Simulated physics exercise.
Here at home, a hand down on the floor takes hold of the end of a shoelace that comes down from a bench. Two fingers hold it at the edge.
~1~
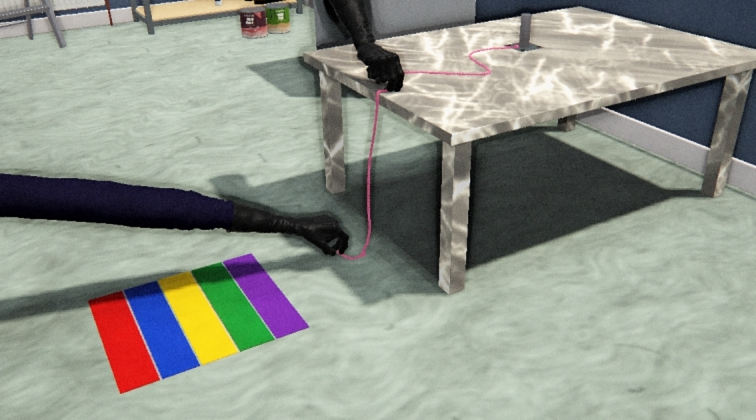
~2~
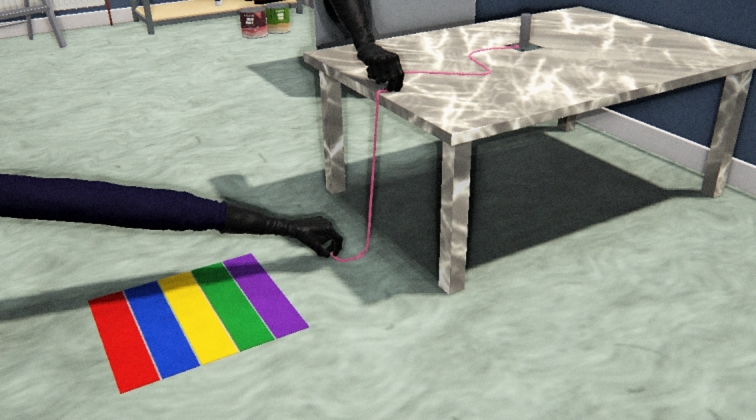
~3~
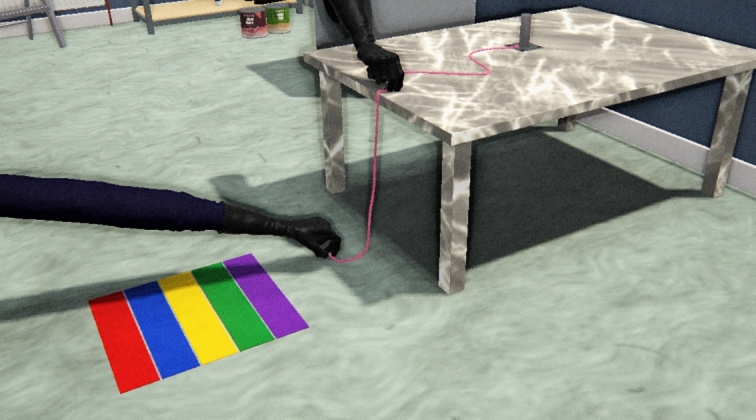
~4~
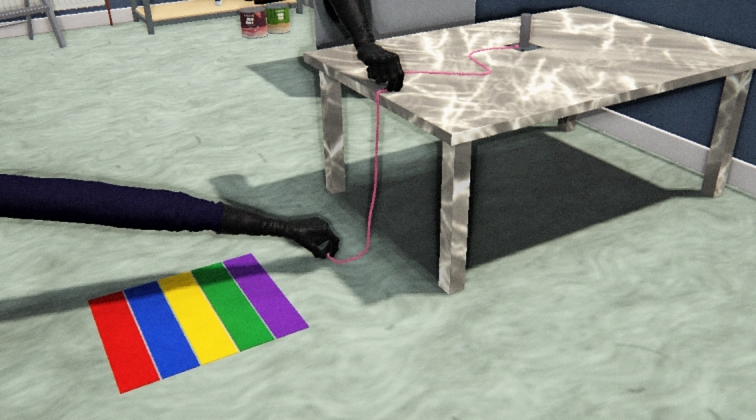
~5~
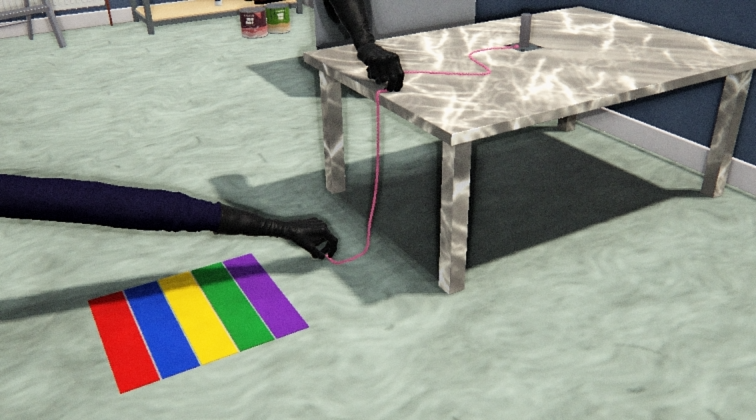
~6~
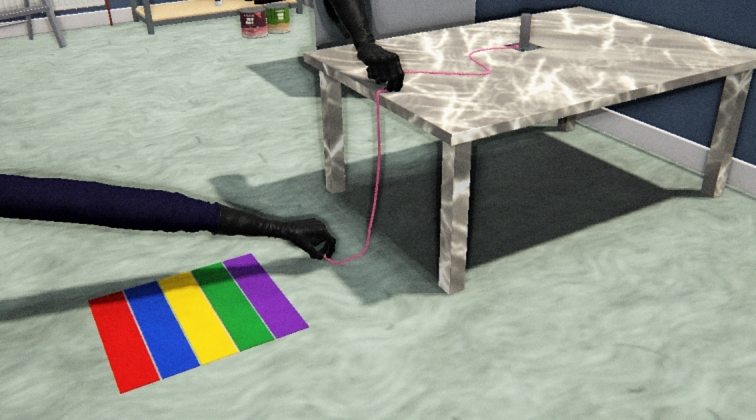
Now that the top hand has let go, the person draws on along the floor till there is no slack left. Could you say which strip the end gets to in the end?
It gets to the red strip.
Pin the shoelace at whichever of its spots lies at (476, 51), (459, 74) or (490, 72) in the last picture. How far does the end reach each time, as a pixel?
First near (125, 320), then near (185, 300), then near (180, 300).
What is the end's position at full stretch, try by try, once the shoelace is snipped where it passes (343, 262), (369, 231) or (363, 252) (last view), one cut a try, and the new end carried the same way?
(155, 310), (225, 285), (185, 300).
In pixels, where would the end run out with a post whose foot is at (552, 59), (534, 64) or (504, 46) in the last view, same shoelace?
First try about (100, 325), second about (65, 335), third about (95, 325).
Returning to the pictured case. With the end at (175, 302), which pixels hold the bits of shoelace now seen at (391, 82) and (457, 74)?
The first ends at (359, 140) and the second at (404, 79).
A little later, end near (175, 302); over yellow.
Next, end near (136, 314); over blue.
When it is tight, end near (115, 320); over red. It gets as far as the red strip.
